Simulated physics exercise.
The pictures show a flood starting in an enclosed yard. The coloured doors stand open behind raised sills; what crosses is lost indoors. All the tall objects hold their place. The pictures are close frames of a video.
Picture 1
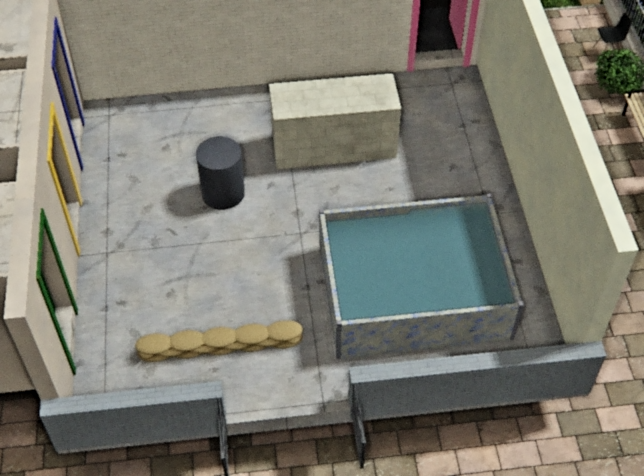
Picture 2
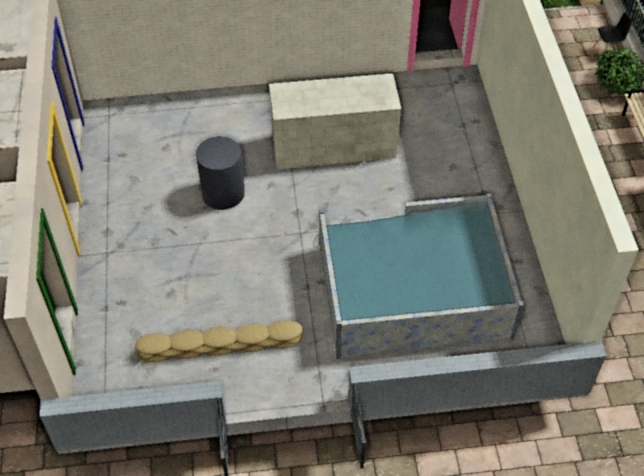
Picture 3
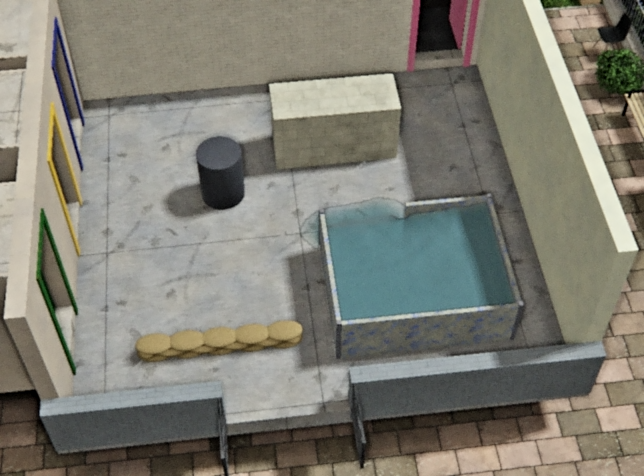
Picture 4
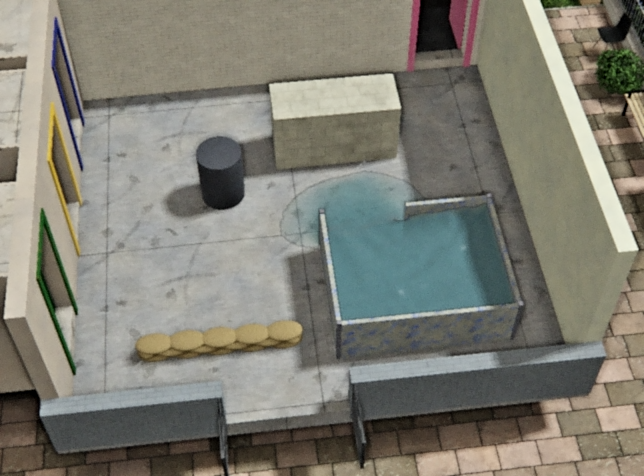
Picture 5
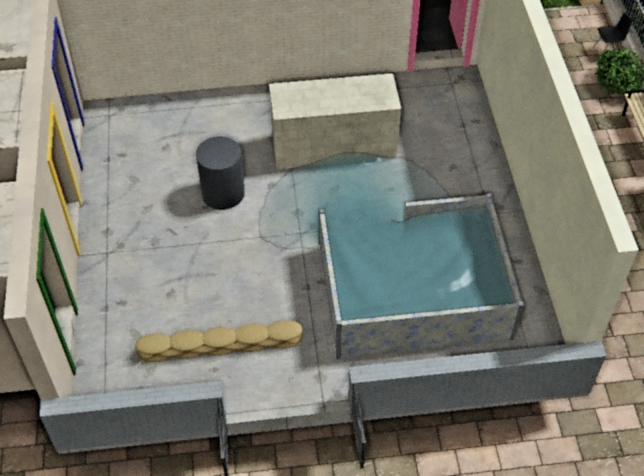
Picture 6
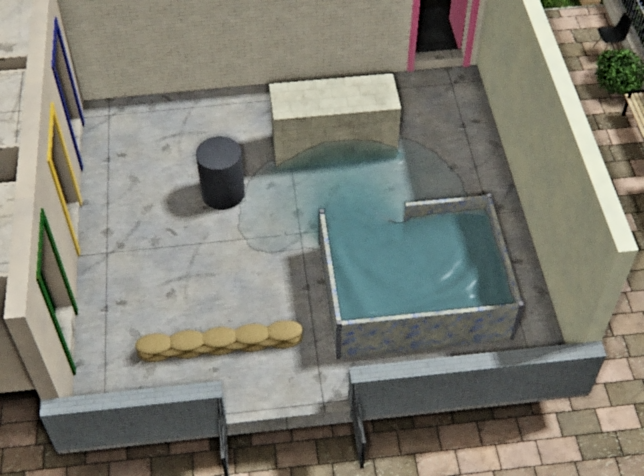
Water pours through a gap in the tank's far side and spreads across the yard floor.
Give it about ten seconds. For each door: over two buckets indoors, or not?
One by one: The yellow door holds within the limit; the green door holds within the limit; the blue door holds within the limit; the pink door holds within the limit.
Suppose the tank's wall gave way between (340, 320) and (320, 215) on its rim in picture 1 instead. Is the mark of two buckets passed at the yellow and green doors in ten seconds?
In short: The yellow one lets more in, the green one floods.
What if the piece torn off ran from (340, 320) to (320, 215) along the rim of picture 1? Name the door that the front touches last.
Last comes the pink door.
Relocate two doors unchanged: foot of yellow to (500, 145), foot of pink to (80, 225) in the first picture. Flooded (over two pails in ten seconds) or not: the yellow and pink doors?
Then: Yellow floods; pink holds.
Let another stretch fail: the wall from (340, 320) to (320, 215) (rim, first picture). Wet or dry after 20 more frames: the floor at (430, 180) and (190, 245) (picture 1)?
As listed: Free of water, under water.
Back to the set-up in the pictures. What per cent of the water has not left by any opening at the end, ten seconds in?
I make it 94 per cent.
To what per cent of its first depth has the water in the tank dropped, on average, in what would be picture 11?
Some 66 per cent.
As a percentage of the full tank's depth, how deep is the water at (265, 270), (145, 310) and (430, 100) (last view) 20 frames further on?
In turn 4, 2 and 4 in a hundred.
A moment on, water covers 20 % of the floor; the yellow door not reached, the green door not reached, the blue door not reached, the pink door not reached.
Next, water covers 45 % of the floor; the yellow door not reached, the green door not reached, the blue door wet at the sill, nothing in, the pink door wet at the sill, nothing in.
Then, water covers 70 % of the floor; the yellow door wet at the sill, nothing in, the green door wet at the sill, nothing in, the blue door wet at the sill, nothing in, the pink door under two buckets in.
Later, water covers 95 % of the floor; the yellow door wet at the sill, nothing in, the green door wet at the sill, nothing in, the blue door wet at the sill, nothing in, the pink door under two buckets in.
In the end, water covers 95 % of the floor; the yellow door under two buckets in, the green door wet at the sill, nothing in, the blue door wet at the sill, nothing in, the pink door under two buckets in.
